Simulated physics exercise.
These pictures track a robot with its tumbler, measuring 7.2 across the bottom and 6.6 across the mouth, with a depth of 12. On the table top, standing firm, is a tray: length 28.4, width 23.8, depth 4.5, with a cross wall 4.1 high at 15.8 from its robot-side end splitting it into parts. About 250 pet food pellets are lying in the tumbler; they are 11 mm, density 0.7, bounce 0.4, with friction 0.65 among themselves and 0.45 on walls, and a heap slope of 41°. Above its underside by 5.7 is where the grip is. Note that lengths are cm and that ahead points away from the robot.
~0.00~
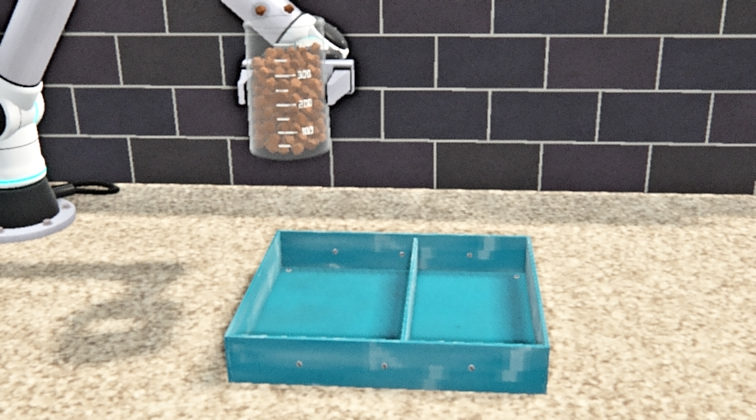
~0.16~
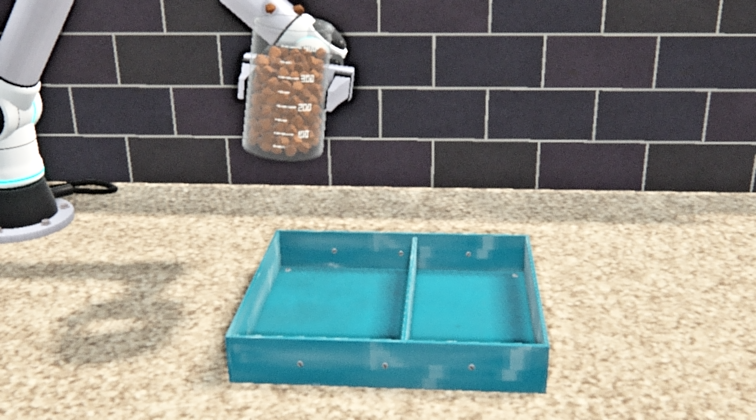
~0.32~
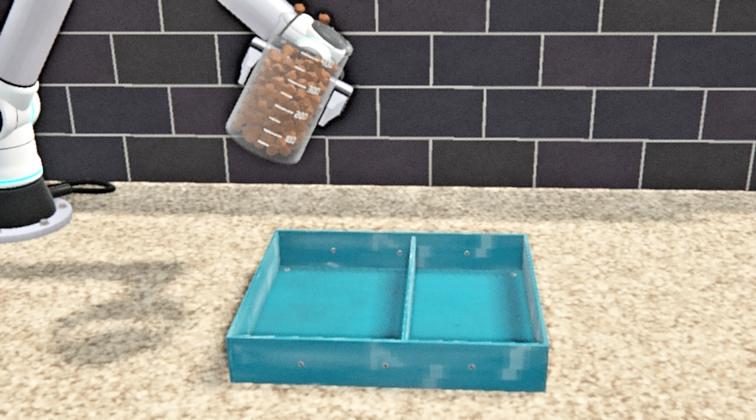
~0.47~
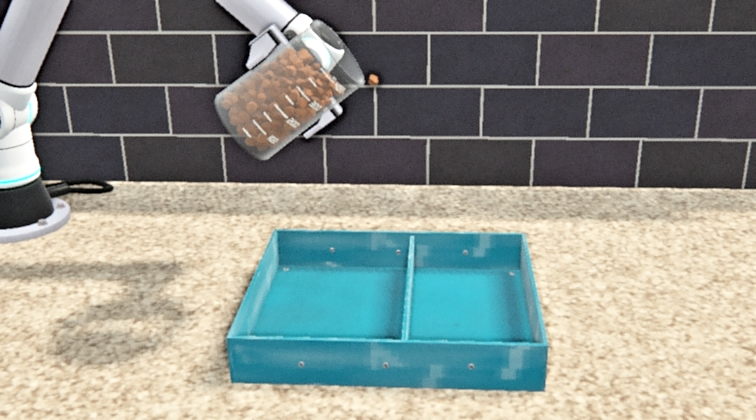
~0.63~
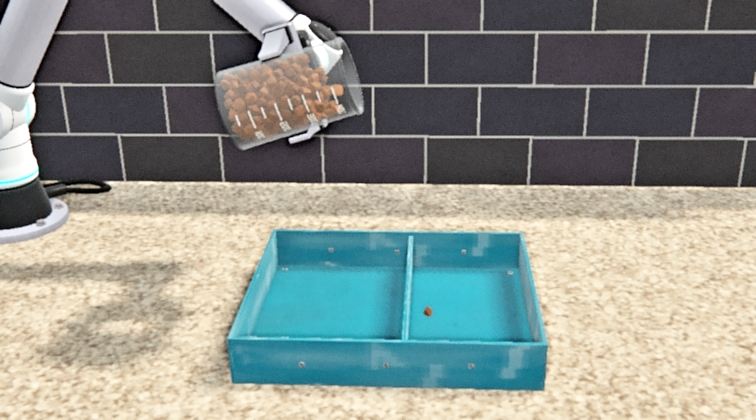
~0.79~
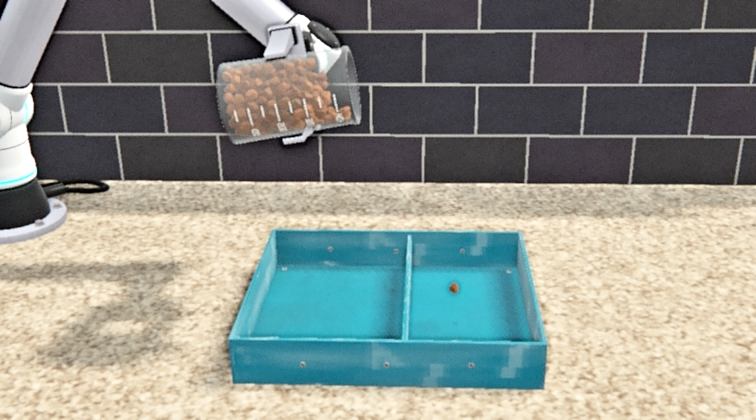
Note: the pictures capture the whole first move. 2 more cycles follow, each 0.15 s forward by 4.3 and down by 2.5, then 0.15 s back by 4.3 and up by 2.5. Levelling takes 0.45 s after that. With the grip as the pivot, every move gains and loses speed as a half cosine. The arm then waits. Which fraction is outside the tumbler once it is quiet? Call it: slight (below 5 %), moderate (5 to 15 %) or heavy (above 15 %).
Moderate.
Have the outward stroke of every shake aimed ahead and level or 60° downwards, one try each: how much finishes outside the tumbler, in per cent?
It comes to around 25 per cent on the first try and around 0 per cent on the second.
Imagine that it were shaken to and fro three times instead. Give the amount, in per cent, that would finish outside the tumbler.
10 per cent.
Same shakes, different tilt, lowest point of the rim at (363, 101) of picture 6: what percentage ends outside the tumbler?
Around 0 in a hundred.
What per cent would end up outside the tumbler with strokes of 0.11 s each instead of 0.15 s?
In that case around 15 per cent.
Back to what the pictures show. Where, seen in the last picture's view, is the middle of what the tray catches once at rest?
Approximately (456, 321) in pixels.
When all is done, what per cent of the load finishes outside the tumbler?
8 per cent or thereabouts.
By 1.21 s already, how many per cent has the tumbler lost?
Roughly 5 per cent by then.
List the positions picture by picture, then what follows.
In the first frame, tumbler middle at (288, 88), level; upper third of the load around (288, 72), from x 255 to 320, top at y 10; 247 in the tumbler.
In the second frame, tumbler middle at (288, 89), tilted 8° forward; upper third of the load around (290, 73), from x 250 to 320, top at y 10.
In the third frame, tumbler middle at (289, 90), tilted 28° forward; upper third of the load around (291, 76), from x 235 to 330, top at y 10.
In the fourth frame, tumbler middle at (289, 92), tilted 53° forward; upper third of the load around (290, 80), from x 225 to 375, top at y 55; 246 in the tumbler, 1 in flight or on a rim.
In the fifth frame, tumbler middle at (289, 94), tilted 73° forward; upper third of the load around (283, 80), from x 225 to 430, top at y 60; 246 in the tumbler, 1 in the far-side part.
In the sixth frame, tumbler middle at (289, 95), tilted 81° forward; upper third of the load around (276, 80), from x 225 to 455, top at y 65; 246 in the tumbler, 1 in the far-side part.
After 1.21 s, tilted 81° forward, highest piece 25 above the table; 234 in the tumbler, 8 in the far-side part, 4 in the robot-side part, 1 in flight or on a rim.
After 1.63 s, tilted 36° forward, highest piece 28 above the table; 228 in the tumbler, 13 in the far-side part, 6 in the robot-side part.
After 2.04 s, level, highest piece 30 above the table; 228 in the tumbler, 13 in the far-side part, 6 in the robot-side part.
After 3.09 s, level, highest piece 30 above the table; 228 in the tumbler, 13 in the far-side part, 6 in the robot-side part.
At rest, 228 in the tumbler, 13 in the far-side part, 6 in the robot-side part. That is 8 % outside the tumbler.
